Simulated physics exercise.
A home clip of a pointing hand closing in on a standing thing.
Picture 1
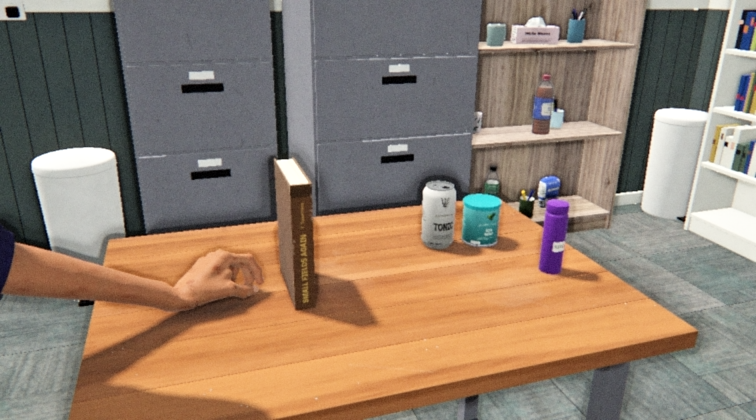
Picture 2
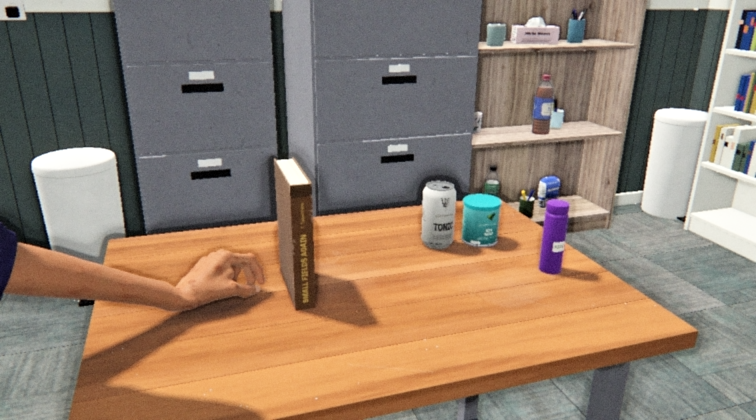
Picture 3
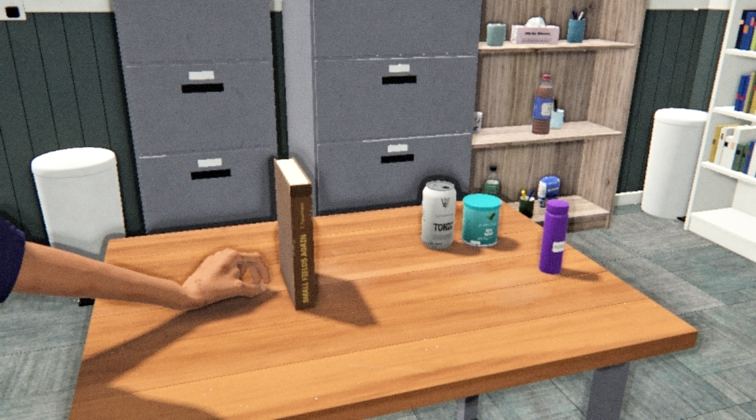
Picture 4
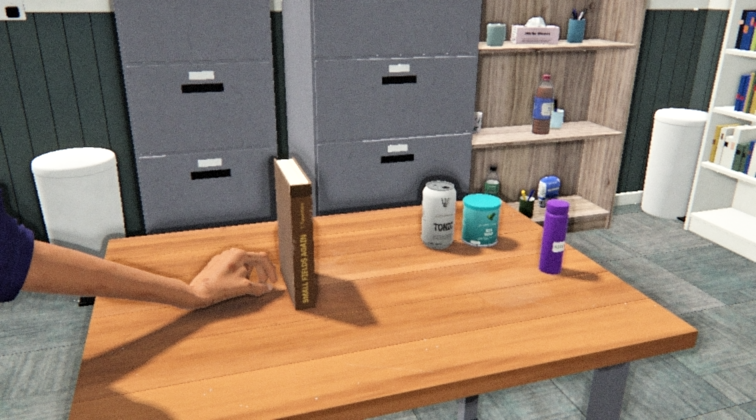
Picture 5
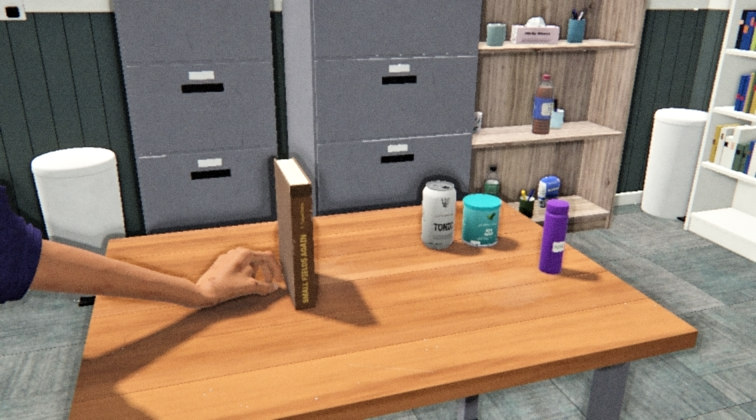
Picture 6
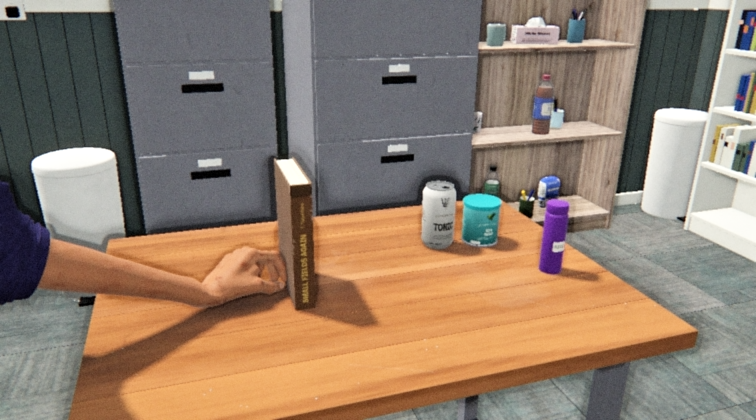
On a wooden table, a hand slides slowly right toward an upright brown book, with a can, tub and purple bottle standing still.
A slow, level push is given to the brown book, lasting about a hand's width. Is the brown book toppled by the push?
It keeps its posture.
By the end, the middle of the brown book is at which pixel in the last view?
Pretty much around (363, 224), I'd say.
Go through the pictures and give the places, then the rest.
The first frame shows brown book (294, 232).
The second frame shows brown book (294, 232).
The third frame shows brown book (294, 232).
The fourth frame shows brown book (294, 232).
The fifth frame shows brown book (294, 232).
The sixth frame shows brown book (294, 232).
Then, 0.30 s on from there, brown book shifted a little near (306, 230).
Then, 0.80 s on from there, brown book shifted a little near (326, 228).
Then, 1.20 s on from there, brown book shifted a little near (342, 226).
Then, 1.60 s on from there, brown book shifted about its own width near (357, 224).
In the end, moved from the start, brown book. At the end, from the last picture's camera, brown book near (363, 224).
